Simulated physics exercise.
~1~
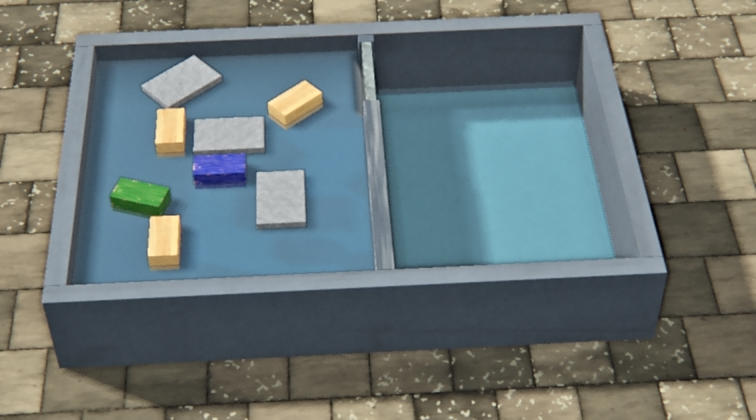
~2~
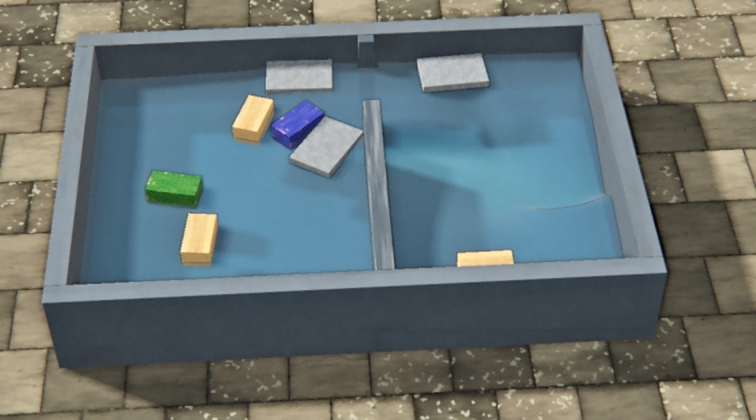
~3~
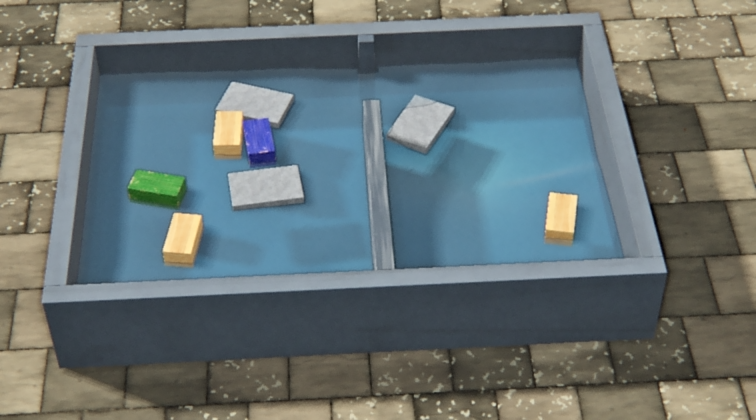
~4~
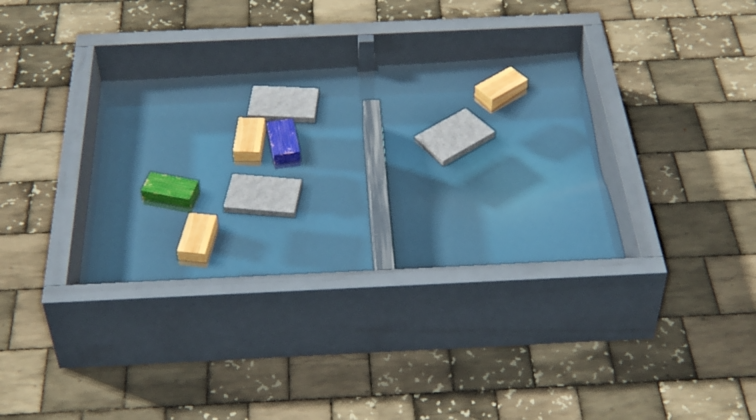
At the start, a divided basin holds higher water on its left, where three grey slabs, three pale wooden blocks, a blue block and a green block float, while the right side is lower. The board at the back of the divider is drawn away, and water flows rightward, carrying one slab and one wooden block through. The blue block moves toward the gap, while the green one shifts slightly right. The levels even out, and the pieces left behind drift back left a little. Finally they edge right again, the wooden block across the divider swings toward the back, and blue and green remain floating on the left.
